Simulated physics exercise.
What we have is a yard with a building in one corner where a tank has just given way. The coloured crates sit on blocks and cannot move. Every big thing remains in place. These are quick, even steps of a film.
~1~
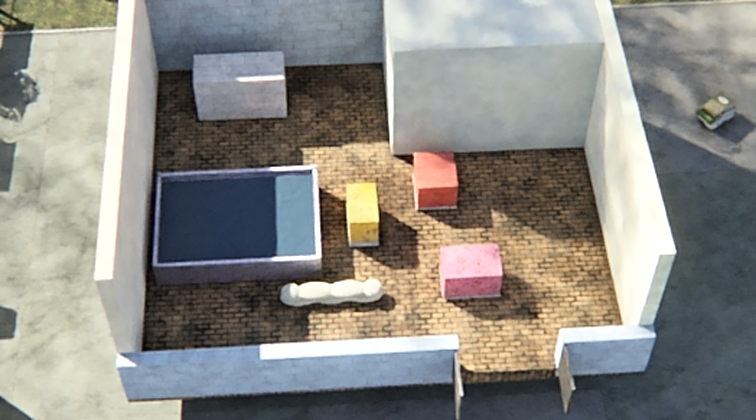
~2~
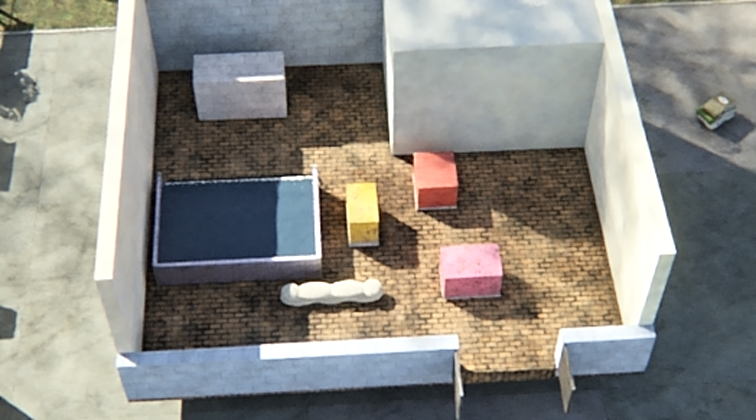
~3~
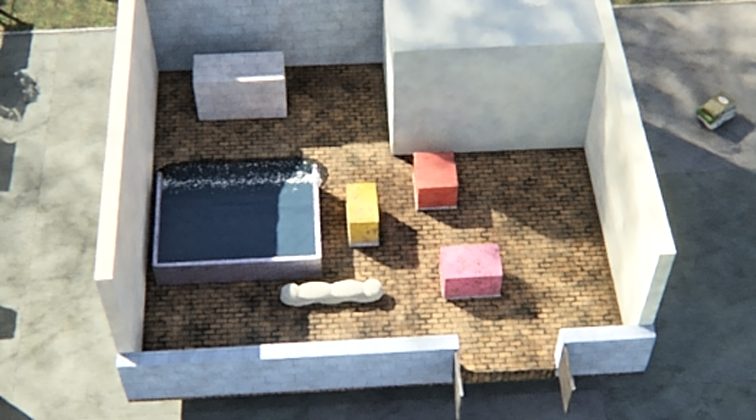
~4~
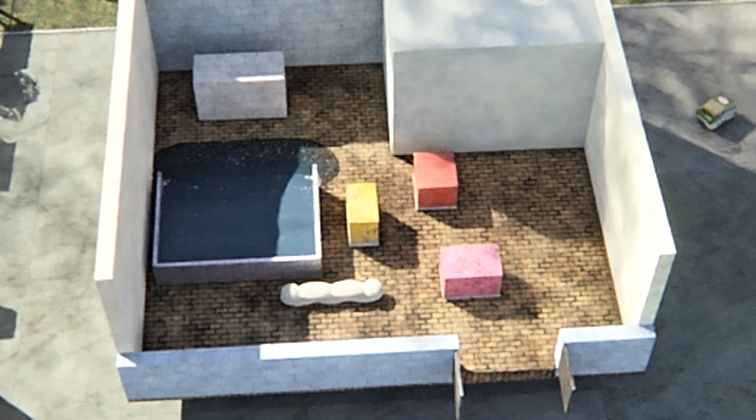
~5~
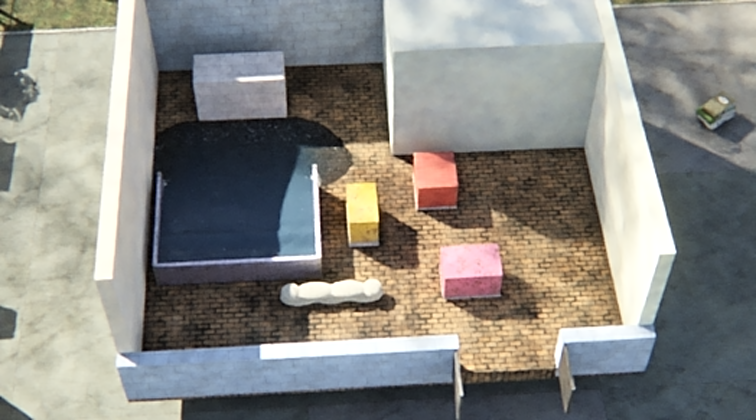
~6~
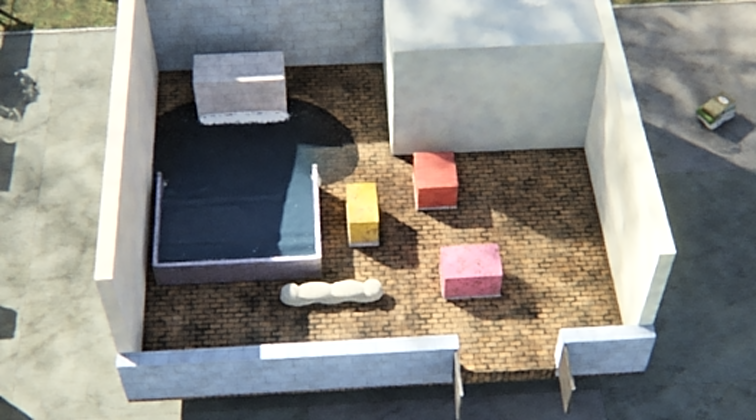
Water lies still in an open tank in a walled yard, beside yellow, red and pink blocks and a lumpy white shape. It then breaks out over the tank's far side in a frothy strip and spreads as a dark, rounded sheet across the brick paving, reaching the pale block behind.
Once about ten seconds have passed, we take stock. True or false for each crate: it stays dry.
Red crate: False, it gets wet; pink crate: False, it gets wet; yellow crate: False, it gets wet.
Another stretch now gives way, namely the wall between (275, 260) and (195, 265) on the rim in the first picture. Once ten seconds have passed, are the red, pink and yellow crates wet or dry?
Here goes: Red crate - hit; pink crate - hit; yellow crate - left alone.
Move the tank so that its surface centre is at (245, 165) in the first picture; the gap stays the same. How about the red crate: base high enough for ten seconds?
Red crate: Overtopped.
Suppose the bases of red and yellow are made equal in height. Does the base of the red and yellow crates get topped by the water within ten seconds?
After the swap, red is flooded while yellow is flooded.
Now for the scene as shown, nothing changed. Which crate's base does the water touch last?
Clearly the pink-painted one.
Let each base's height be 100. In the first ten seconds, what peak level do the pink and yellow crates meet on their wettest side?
Around 280 % and 190 %.
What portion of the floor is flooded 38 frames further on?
My best guess is some 55 %.
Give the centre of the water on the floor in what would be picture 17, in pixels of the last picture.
Close to (248, 163).
A moment on, water covers 25 % of the floor; the red crate not reached, the pink crate not reached, the yellow crate not reached.
Next, water covers 30 % of the floor; the red crate not reached, the pink crate not reached, the yellow crate not reached.
Then, water covers 35 % of the floor; the red crate water round its plinth, the pink crate not reached, the yellow crate water round its plinth.
Later, water covers 55 % of the floor; the red crate water round its plinth, the pink crate water round its plinth, the yellow crate water round its plinth.
In the end, water covers 85 % of the floor; the red crate was topped, the pink crate was topped, the yellow crate was topped.
